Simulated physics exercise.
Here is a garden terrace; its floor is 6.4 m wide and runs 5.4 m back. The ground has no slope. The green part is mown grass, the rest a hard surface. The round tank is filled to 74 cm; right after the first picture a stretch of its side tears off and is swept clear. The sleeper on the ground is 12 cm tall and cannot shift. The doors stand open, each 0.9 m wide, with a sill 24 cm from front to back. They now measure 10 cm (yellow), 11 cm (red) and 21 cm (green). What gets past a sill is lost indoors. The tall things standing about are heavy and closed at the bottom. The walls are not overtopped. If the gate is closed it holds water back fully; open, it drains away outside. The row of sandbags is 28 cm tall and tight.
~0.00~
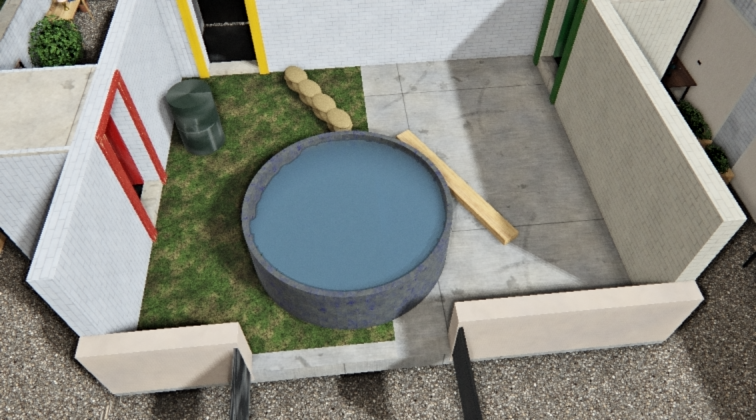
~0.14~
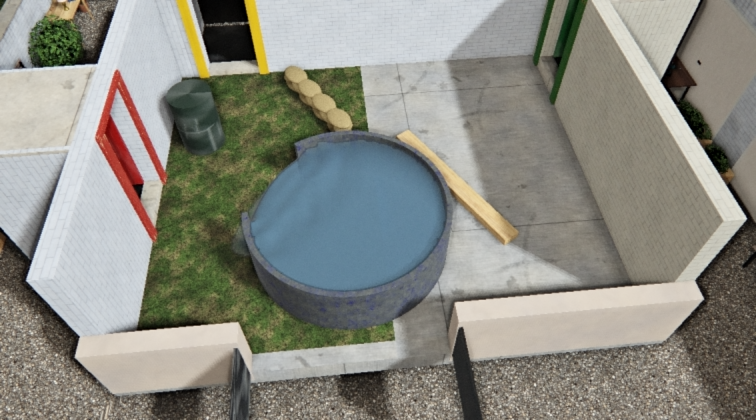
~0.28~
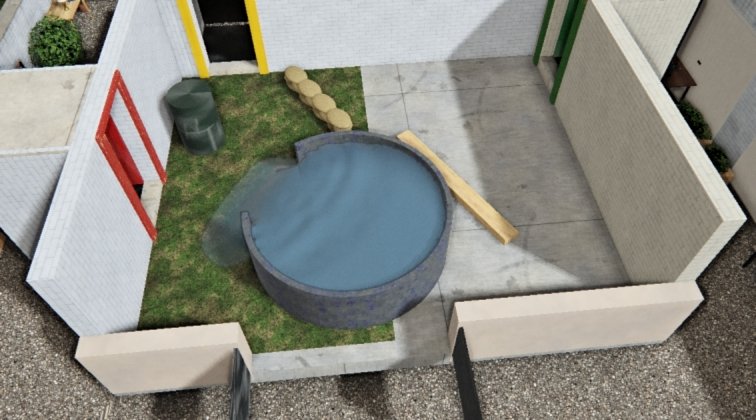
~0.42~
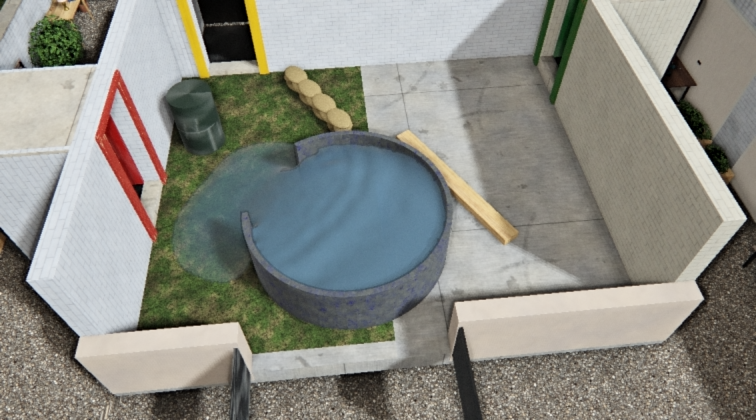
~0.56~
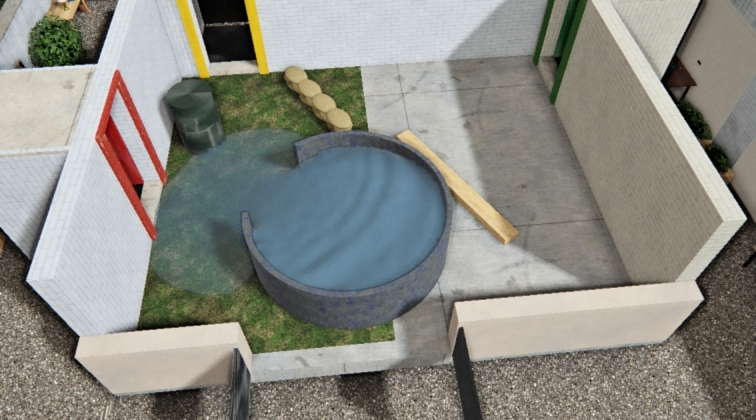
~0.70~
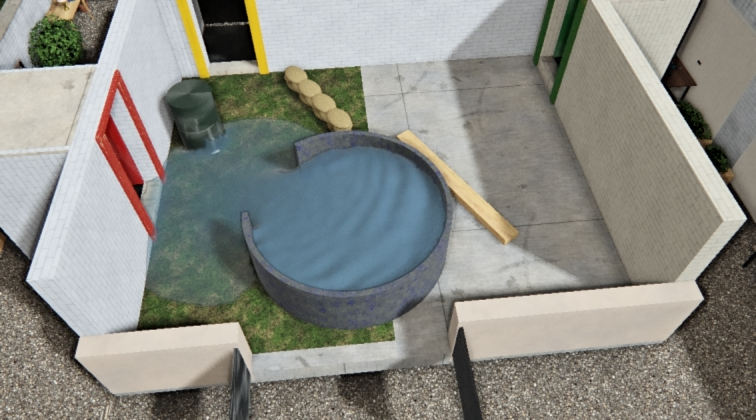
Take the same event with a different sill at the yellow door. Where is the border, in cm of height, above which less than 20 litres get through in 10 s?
Some 22 cm above the ground.
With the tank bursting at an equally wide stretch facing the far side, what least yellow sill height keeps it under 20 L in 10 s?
About 27 cm.
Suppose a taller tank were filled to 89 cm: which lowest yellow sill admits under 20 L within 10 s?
Some 27 cm.
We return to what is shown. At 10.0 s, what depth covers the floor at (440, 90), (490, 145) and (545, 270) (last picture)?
About 3, 0 and 1 cm.
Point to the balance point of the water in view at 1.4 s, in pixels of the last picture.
Near (306, 221).
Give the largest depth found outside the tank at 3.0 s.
Up to some 31 cm.
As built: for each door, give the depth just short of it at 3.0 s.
In cm: Yellow 24, red 31, green 0.
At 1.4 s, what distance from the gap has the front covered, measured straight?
About 3.2 m.
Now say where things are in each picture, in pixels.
The first frame shows the round tank at (348, 208) is whole and still, 74 cm deep; the yellow door at (223, 26) is dry.
In the second frame, water pours out at (269, 201) and has run 0.3 m, to a hidden place; about 9 cm deep outside, 74 cm at the back.
In the third frame, the front is at (260, 164), 0.8 m from the gap at (269, 202); 1.3 m2 of floor is wet, 74 cm left at the back.
In the fourth frame, the front is at (238, 152), 1.2 m from the gap at (270, 204); 2.7 m2 of floor is wet, 74 cm left at the back.
In the fifth frame, the front is at (162, 195), 1.7 m from the gap at (270, 203); 4.4 m2 of floor is wet, 74 cm left at the back.
In the sixth frame, the front is at (169, 155), 2.1 m from the gap at (269, 203); 5.3 m2 of floor is wet, 73 cm left at the back; 1.3 m in a straight line remain to the yellow door at (223, 26).
After 1.4 s water covers 30 % of the floor, deepest (44 cm) near (178, 174); it has not reached the yellow door.
After 3.0 s water covers 40 % of the floor, deepest (31 cm) near (161, 202); 24 cm at the yellow door, 72 litres in over its 10 cm sill.
After 10.0 s water covers 70 % of the floor, deepest (15 cm) near (132, 364); 14 cm at the yellow door, 295 litres in over its 10 cm sill.
At the yellow door as built, the water arrived by 1.6 s and peaked near 26 cm at 2.2 s.
With a sill of 19 cm, 52 litres would have come in within the 10 s; with 25.5 cm, 4 litres. So under 20 litres takes about 22 cm.
